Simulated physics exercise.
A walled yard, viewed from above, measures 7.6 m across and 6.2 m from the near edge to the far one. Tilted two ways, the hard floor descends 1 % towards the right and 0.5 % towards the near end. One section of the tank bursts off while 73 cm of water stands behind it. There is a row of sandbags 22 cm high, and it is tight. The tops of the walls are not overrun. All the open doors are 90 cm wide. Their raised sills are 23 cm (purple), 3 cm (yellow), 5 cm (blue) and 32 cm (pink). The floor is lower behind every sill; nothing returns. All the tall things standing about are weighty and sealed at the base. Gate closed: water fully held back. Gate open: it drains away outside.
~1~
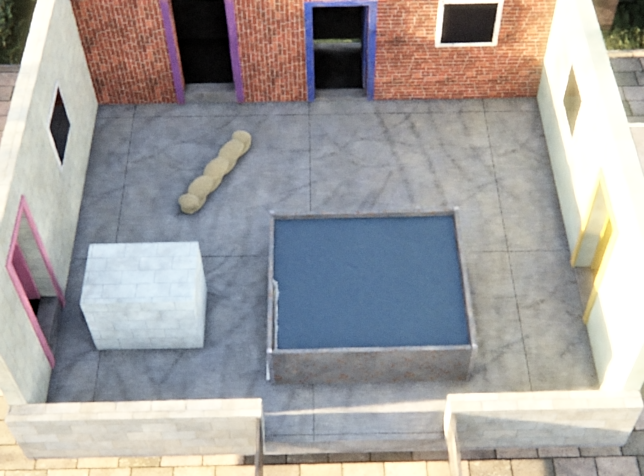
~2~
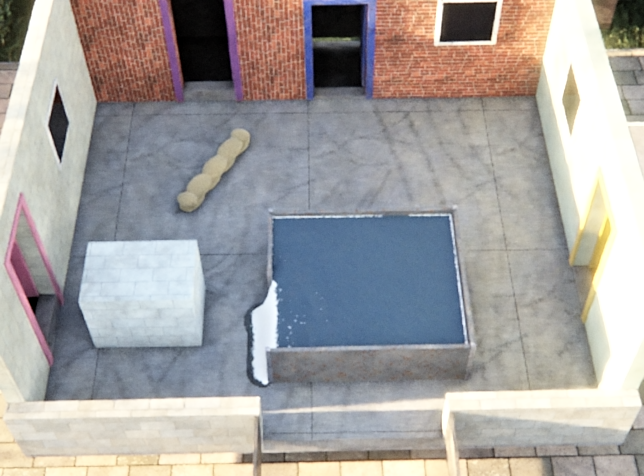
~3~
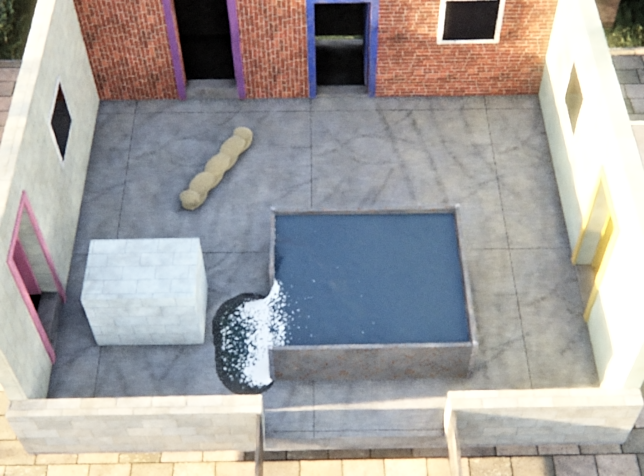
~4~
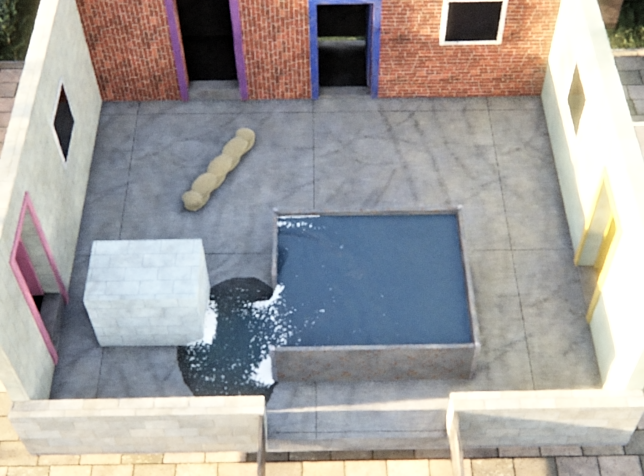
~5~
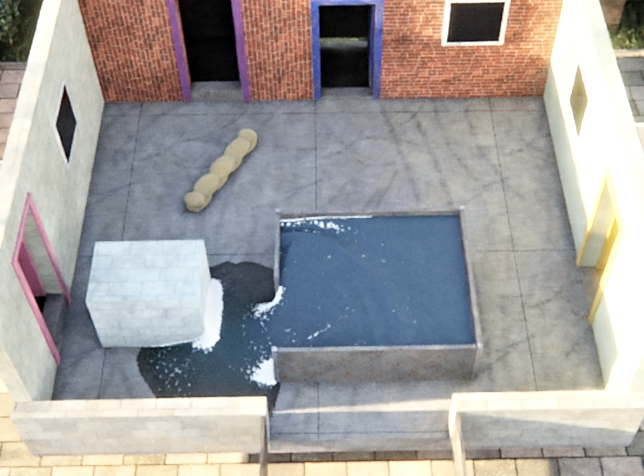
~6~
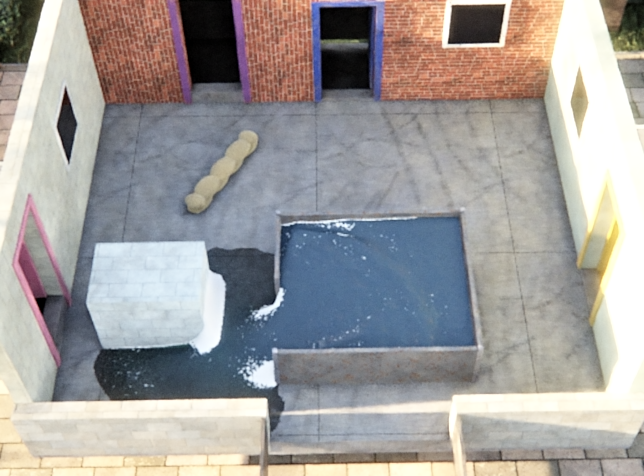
In a walled yard seen from above, water bursts from the left side of a full rectangular tank, foams against a pale block, and spreads around it across the grey floor, while ripples cross the tank's surface.
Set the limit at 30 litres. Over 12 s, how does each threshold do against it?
Purple door: Beneath the limit, yellow door: Above the limit, blue door: Above the limit, pink door: Beneath the limit.
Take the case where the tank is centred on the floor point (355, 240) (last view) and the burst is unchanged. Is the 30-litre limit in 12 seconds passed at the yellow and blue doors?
Lab note: Yellow door limit exceeded; blue door limit not exceeded.
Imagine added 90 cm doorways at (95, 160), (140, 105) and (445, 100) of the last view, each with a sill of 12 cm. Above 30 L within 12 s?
Result in order - not enough, more than that, not enough.
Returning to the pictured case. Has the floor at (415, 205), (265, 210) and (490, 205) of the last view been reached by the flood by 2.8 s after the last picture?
First spot bone dry, second soaked, third bone dry.
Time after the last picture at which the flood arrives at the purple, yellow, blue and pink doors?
Door times: Purple 2.8 s / yellow 6.0 s / blue 2.2 s / pink 0.4 s.
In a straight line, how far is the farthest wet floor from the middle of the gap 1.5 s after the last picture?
Around 4.2 metres.
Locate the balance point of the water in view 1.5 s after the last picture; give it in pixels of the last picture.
About (295, 324).
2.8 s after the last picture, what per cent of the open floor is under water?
About 55 per cent.
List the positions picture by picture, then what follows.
The tank at (368, 280) is whole and still, 73 cm deep, in the first frame.
Water pours out at (273, 332) and has run 0.6 m, to (259, 308); typically 10 cm deep outside, 73 cm at the tank's back, in the second frame.
The front is at (228, 307), 0.9 m from the gap at (275, 333); 1.0 m2 of floor is under water; 73 cm left at the back of the tank, in the third frame.
Water pours out at (278, 335) and has run 1.4 m, to (184, 366); typically 11 cm deep outside, 73 cm at the tank's back, in the fourth frame.
Water pours out at (280, 336) and has run 1.9 m, to (144, 363); typically 7 cm deep outside, 73 cm at the tank's back, in the fifth frame.
Water pours out at (280, 337) and has run 2.5 m, to (101, 369); typically 6 cm deep outside, 73 cm at the tank's back, in the sixth frame.
Then, 0.7 s after the last picture water covers 20 % of the floor and is deepest (60 cm) near (48, 428); purple door not reached, yellow door not reached, blue door not reached, pink door 8 cm at the sill, 0 L in.
Then, 1.5 s after the last picture water covers 30 % of the floor and is deepest (55 cm) near (48, 428); purple door not reached, yellow door not reached, blue door not reached, pink door 24 cm at the sill, 0 L in.
Then, 2.8 s after the last picture water covers 55 % of the floor and is deepest (40 cm) near (144, 403); purple door not reached, yellow door not reached, blue door 13 cm at the sill, 11 L in, pink door 28 cm at the sill, 0 L in.
Then, 6.3 s after the last picture water covers 85 % of the floor and is deepest (24 cm) near (195, 426); purple door 14 cm at the sill, 0 L in, yellow door 1 cm at the sill, 0 L in, blue door 9 cm at the sill, 74 L in, pink door 18 cm at the sill, 0 L in.
Then, 11.3 s after the last picture water covers 95 % of the floor and is deepest (22 cm) near (611, 421); purple door 9 cm at the sill, 0 L in, yellow door 9 cm at the sill, 88 L in, blue door 6 cm at the sill, 102 L in, pink door 8 cm at the sill, 0 L in.
